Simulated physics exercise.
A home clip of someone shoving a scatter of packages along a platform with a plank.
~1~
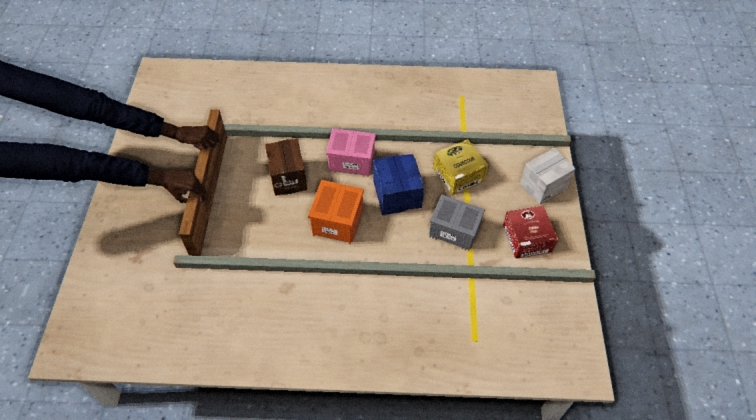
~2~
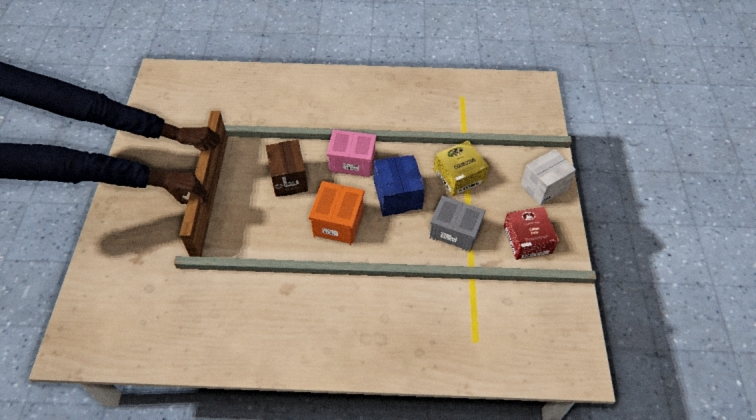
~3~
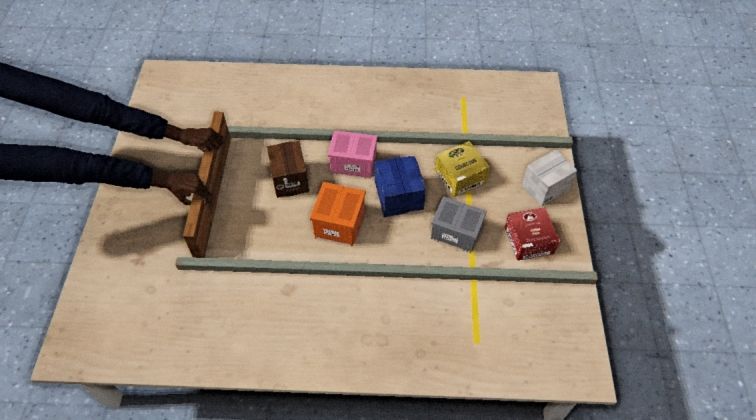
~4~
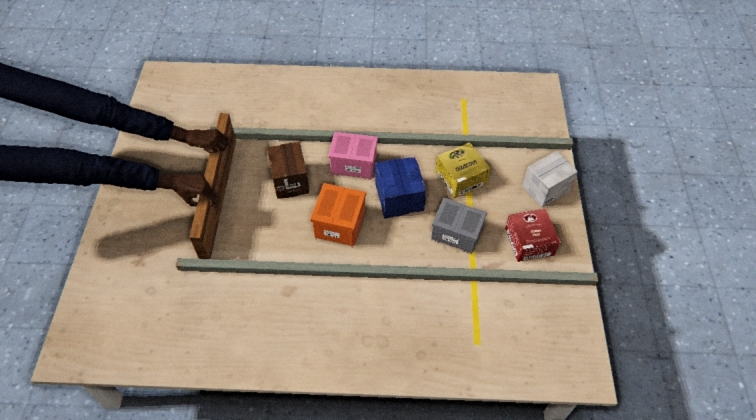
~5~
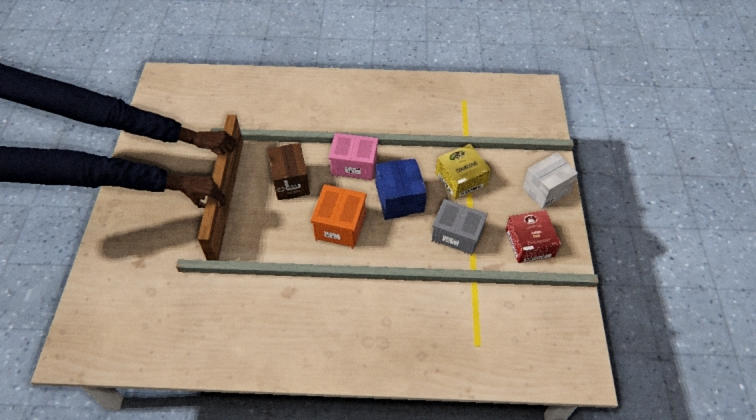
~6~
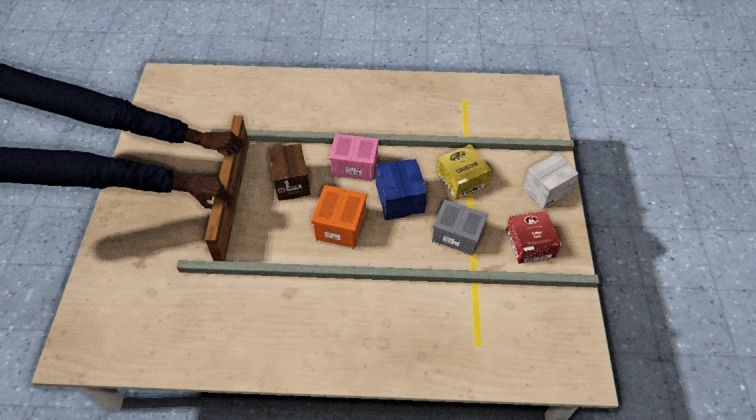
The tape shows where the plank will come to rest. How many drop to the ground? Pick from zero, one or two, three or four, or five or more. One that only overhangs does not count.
The number that fall off is one or two.
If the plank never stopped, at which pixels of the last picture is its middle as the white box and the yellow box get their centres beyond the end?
About (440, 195), and (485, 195) for the other.
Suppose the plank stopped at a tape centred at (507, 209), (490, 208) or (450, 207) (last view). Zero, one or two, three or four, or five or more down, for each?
One after another: Either three or four; three or four; one or two.
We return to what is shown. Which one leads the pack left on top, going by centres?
The red box ends nearest.
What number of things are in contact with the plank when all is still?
2 of them.
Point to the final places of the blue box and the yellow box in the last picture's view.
First (533, 192), then (565, 178).
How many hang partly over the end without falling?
It comes to 2.
A little later, none off yet; white box at rest near (550, 181); red box at rest near (533, 237); yellow box at rest near (463, 172).
Next, none off yet; white box at rest near (550, 181); red box at rest near (533, 237); yellow box moving near (464, 172).
Later still, none off yet; white box shifted a little near (568, 181); red box shifted a little near (546, 237); yellow box shifted about its own width near (523, 176).
When it is over, the number that fall off is one or two; down, white box.
